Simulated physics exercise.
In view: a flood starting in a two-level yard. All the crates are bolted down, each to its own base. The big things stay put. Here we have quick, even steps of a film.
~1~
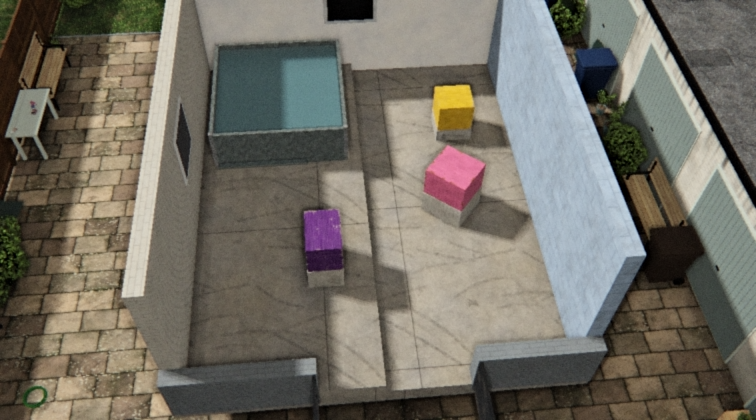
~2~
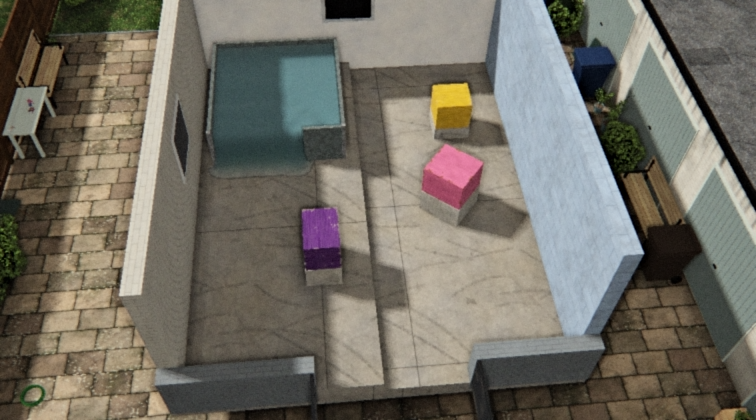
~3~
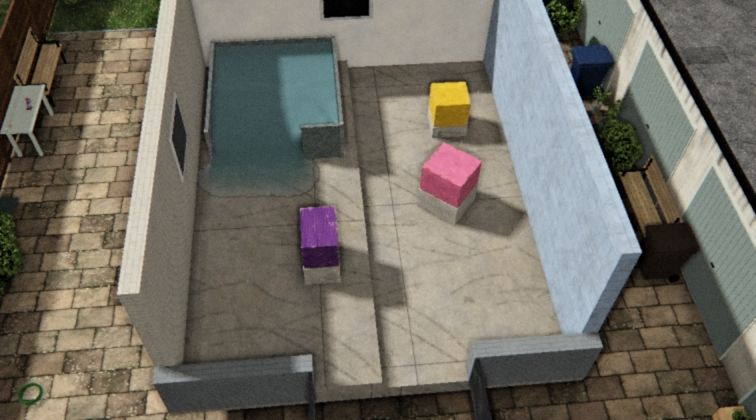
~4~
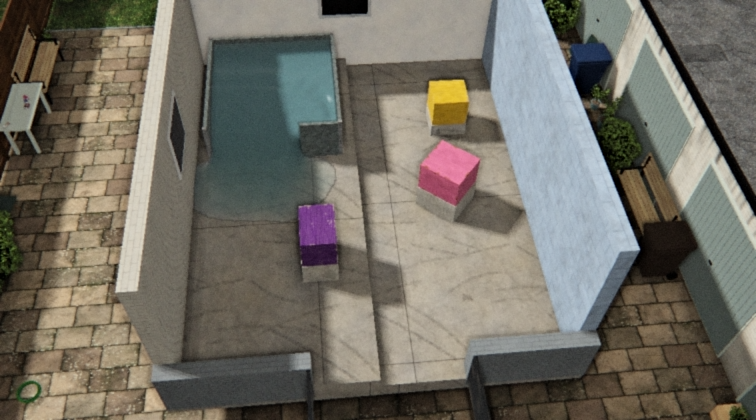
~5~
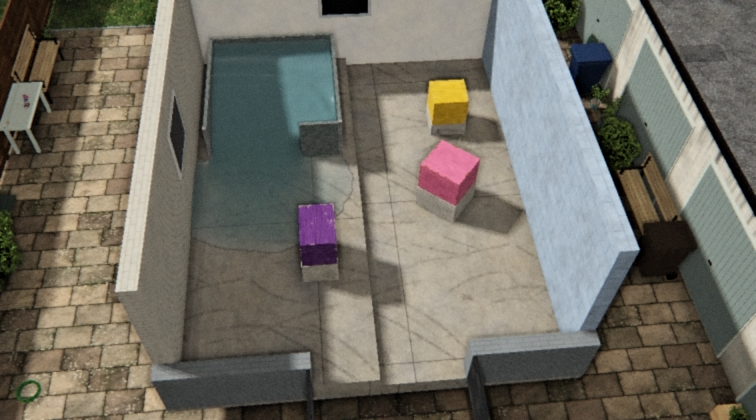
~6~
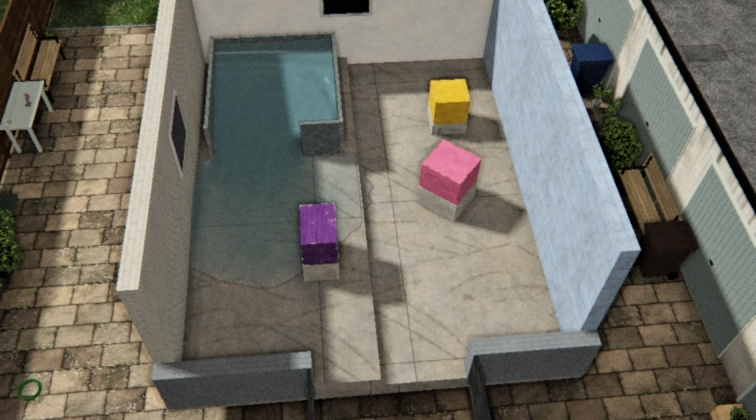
At first, a full tank of blue-green water stands whole in a walled yard, with purple, pink and yellow blocks set on pale bases. Then much of its front wall is gone, and water pours through the gap and spreads forward across the left-hand paving, thinning as it reaches beside the purple block.
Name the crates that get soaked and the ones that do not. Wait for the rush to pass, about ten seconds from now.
In the end the yellow crate doesn't get caught by the water; the pink crate doesn't get caught by the water; the purple crate doesn't get caught by the water.
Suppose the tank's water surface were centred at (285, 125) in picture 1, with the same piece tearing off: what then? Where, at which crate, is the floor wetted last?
My pick is the crate marked yellow.
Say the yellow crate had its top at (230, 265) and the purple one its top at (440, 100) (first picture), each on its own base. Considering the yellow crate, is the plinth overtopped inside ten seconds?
Result - the yellow crate is overtopped.
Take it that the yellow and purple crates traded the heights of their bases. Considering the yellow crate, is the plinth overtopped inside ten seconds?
Looks like the yellow comes through fine.
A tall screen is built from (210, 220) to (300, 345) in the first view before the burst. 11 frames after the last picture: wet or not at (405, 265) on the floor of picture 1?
There: Covered.
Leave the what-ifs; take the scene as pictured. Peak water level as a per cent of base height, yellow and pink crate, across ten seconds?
About 50 % and 40 %.
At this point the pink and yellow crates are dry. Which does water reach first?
Note: The pink crate is first.
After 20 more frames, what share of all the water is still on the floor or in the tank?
Around 96 in a hundred.
A moment on, water covers 30 % of the floor; the yellow crate not reached, the pink crate not reached, the purple crate water round its plinth.
Next, water covers 45 % of the floor; the yellow crate not reached, the pink crate water round its plinth, the purple crate water round its plinth.
Then, water covers 65 % of the floor; the yellow crate not reached, the pink crate water round its plinth, the purple crate water round its plinth.
Later, water covers 80 % of the floor; the yellow crate water round its plinth, the pink crate water round its plinth, the purple crate water round its plinth.
In the end, water covers 95 % of the floor; the yellow crate stayed above the water, the pink crate stayed above the water, the purple crate stayed above the water.
